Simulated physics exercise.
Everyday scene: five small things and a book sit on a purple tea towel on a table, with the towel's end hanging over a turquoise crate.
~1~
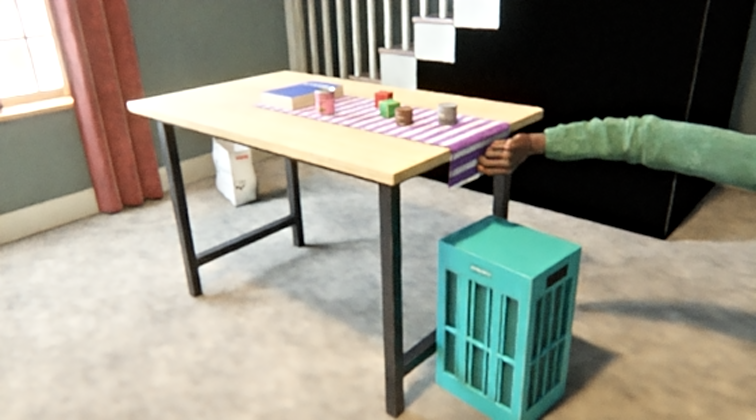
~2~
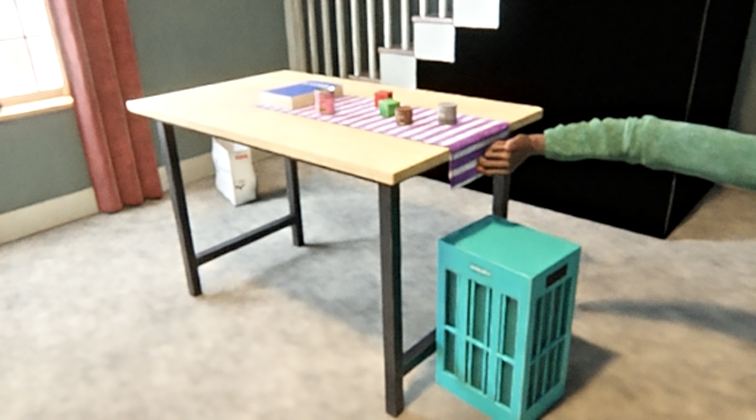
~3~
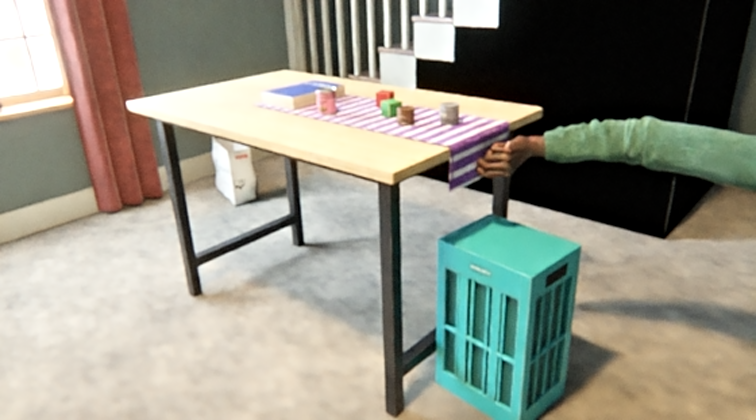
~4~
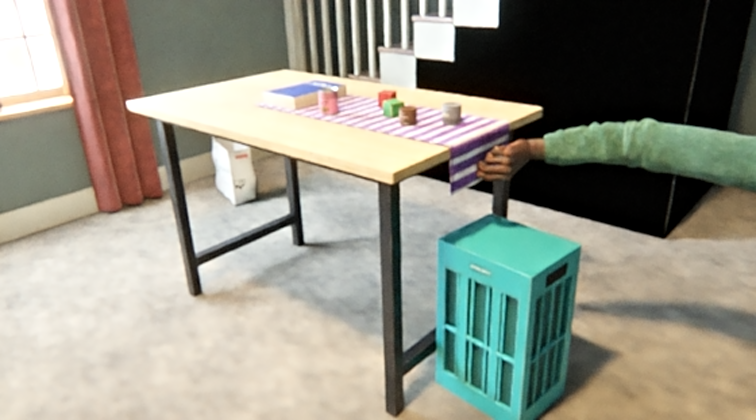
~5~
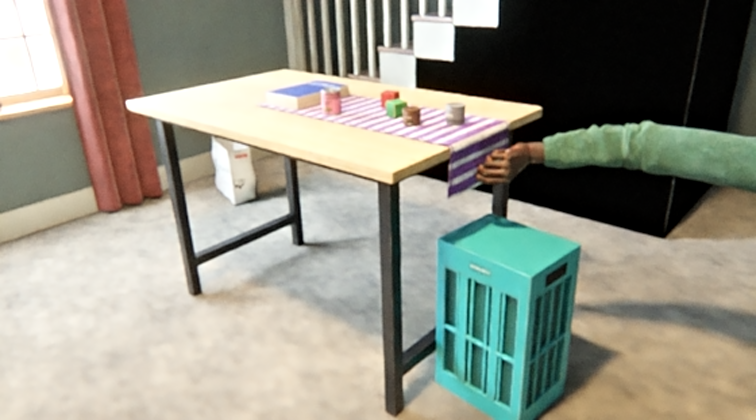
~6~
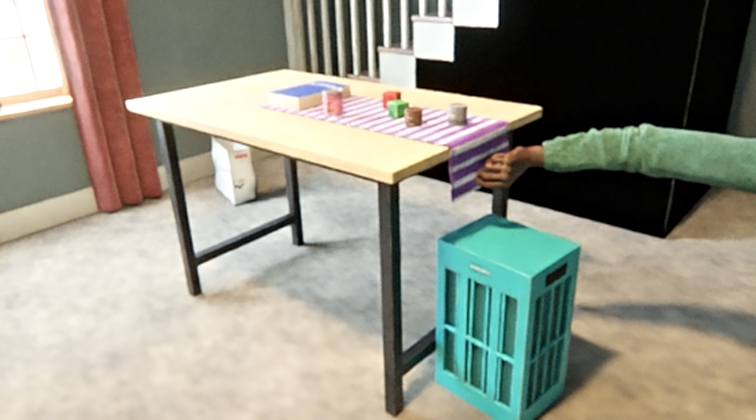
The footage shows a green-sleeved arm at right gripping the hanging end of a purple-and-white striped cloth on a table, slowly drawing it slightly downward above a turquoise crate, while the small objects on it shift slightly right.
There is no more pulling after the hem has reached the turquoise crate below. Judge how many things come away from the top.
One thing comes away.
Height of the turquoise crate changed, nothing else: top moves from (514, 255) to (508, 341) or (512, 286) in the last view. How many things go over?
Then 4 and 2.
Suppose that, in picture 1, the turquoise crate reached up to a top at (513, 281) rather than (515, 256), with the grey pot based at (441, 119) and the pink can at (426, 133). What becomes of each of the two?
The grey pot does not stay aboard, and the pink can does not stay aboard.
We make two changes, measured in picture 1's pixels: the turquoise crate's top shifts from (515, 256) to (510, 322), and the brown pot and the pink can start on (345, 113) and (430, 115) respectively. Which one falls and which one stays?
Note: Brown pot kept on top; pink can lost.
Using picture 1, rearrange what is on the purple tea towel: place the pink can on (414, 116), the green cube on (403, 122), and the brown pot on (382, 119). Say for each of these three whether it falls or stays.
The pink can? It stays where it is. The green cube stays where it is, and the brown pot stays where it is.
A little later, hem near (479, 209); all still up.
Next, hem on the crate; grey pot gone.
When it is over, hem on the crate; grey pot gone. The table loses one.
